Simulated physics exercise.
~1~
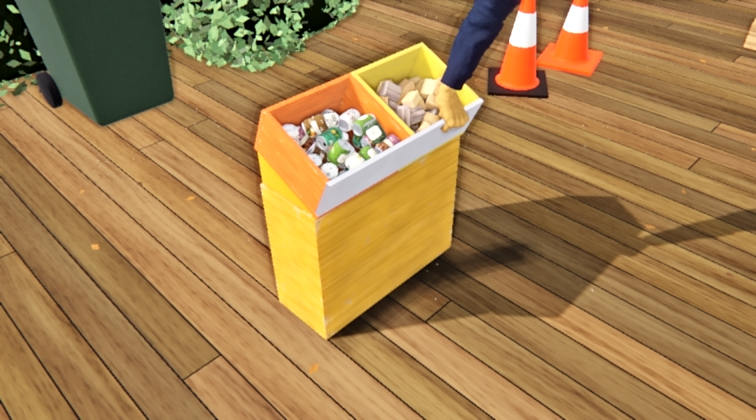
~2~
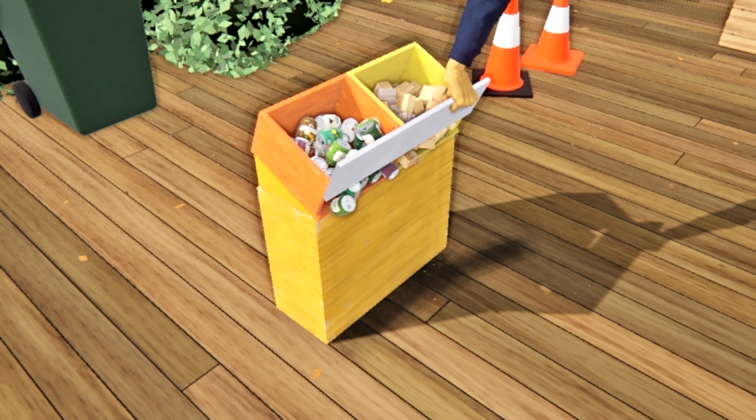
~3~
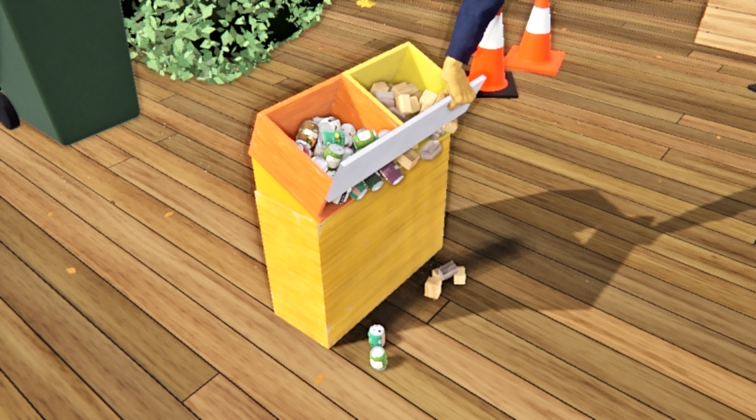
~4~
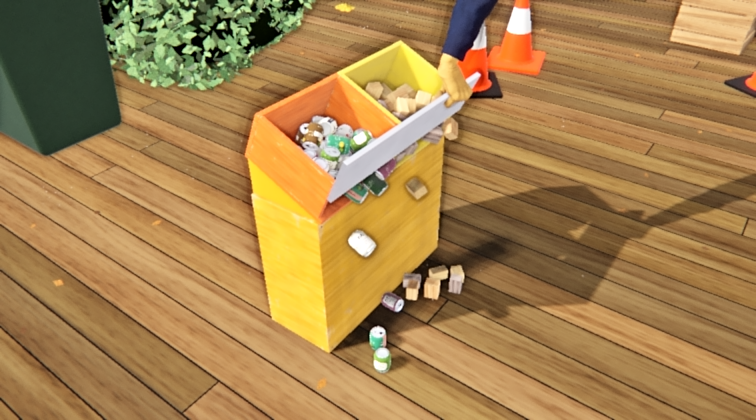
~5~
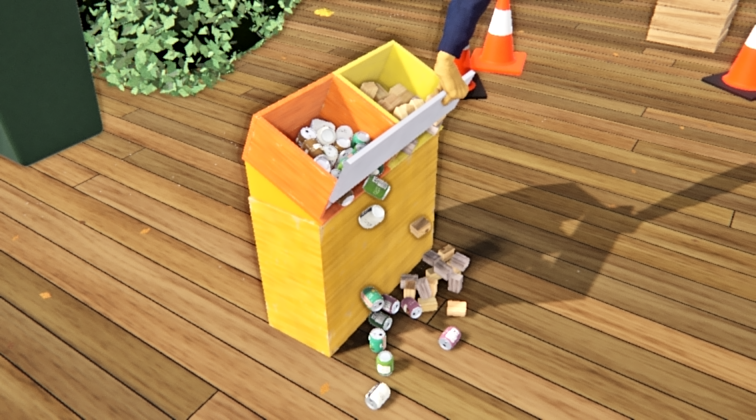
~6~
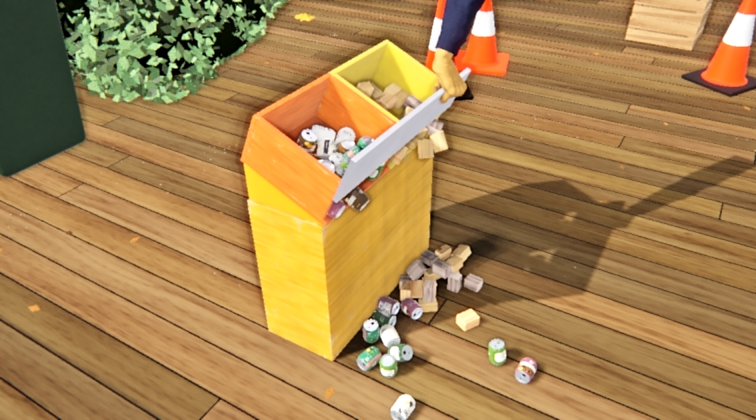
A gloved hand holds the white gate across the front of two joined bins, an orange one full of small cans and a yellow one full of wooden offcuts, set on a yellow base above a plank deck. The gate rises, and cans and blocks crowd through the gap beneath it. The first few drop to the boards, then more tumble down the front of the base. They gather in a loose, mixed heap, with some cans ending up farther out. By the end, both bins are partly emptied, still holding many pieces, while the hand keeps the gate raised.
